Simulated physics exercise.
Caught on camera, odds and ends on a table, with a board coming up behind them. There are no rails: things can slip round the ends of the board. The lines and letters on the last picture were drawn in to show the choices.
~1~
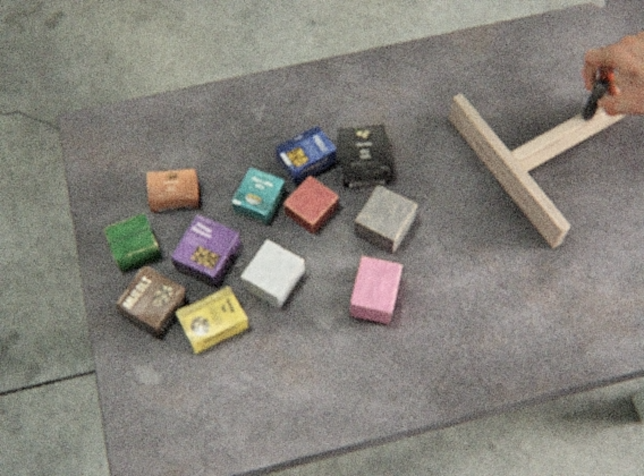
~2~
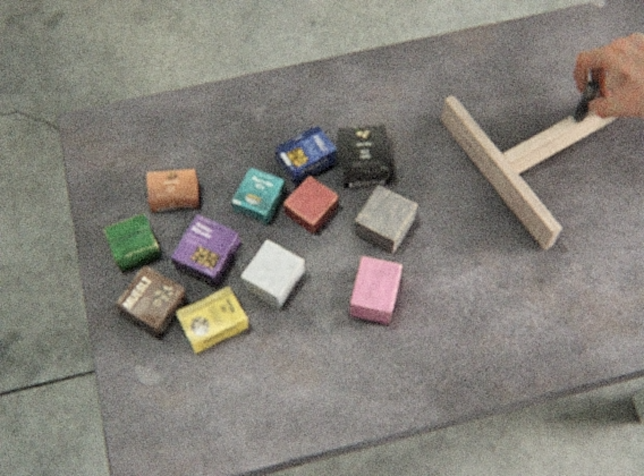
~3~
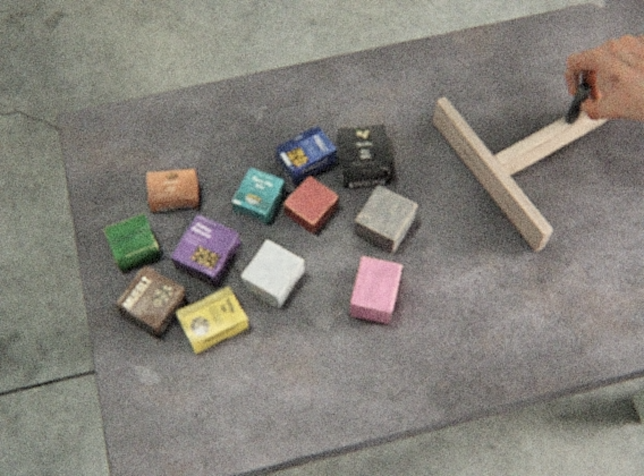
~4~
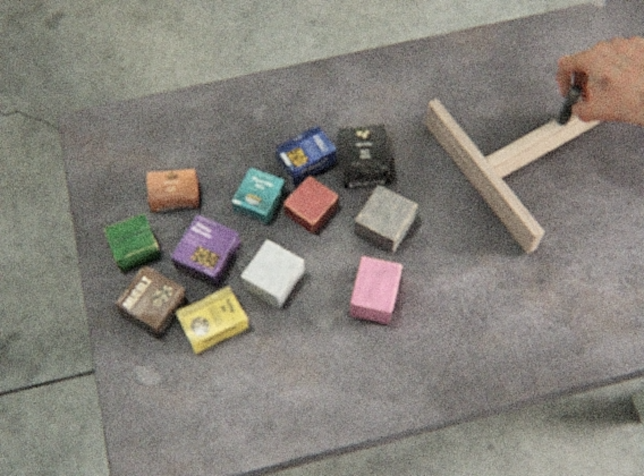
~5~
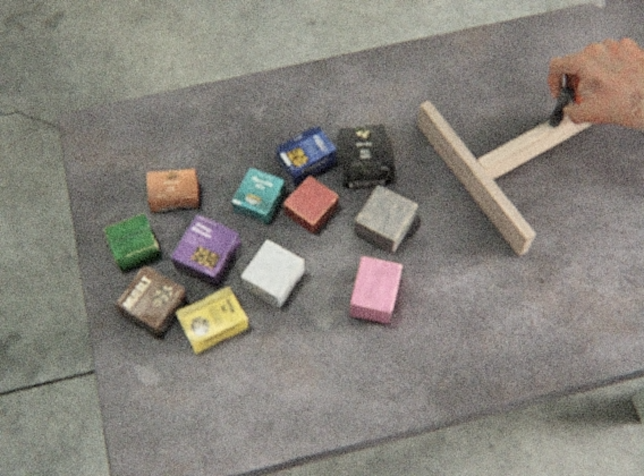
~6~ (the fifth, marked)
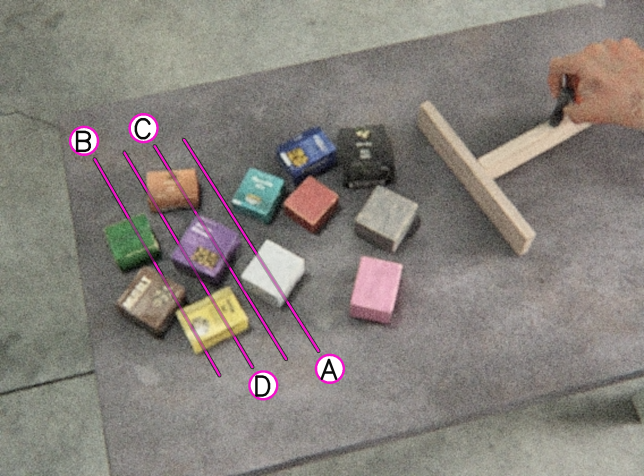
The footage shows a hand at the upper right gripping a T-shaped wooden board and pushing it slowly leftward across a grey table, toward a scattered group of colourful small boxes and blocks, which stay still.
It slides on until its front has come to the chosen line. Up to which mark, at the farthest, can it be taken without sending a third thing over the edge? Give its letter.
D.
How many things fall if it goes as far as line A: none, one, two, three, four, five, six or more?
In all, none.
On the marked copy, A at (247, 239); B at (153, 261); C at (216, 246); D at (184, 254).
Following D. Soon after the start, board (374, 190); blue box (269, 161); turquoise packet (253, 196).
Later, board (268, 214); green box (109, 241); brown packet (128, 327).
In the end, board (184, 233); green box over the edge; purple packet over the edge; two fallen.
As for the rest, A is within the limit but short; B drops four; C is within the limit but short.
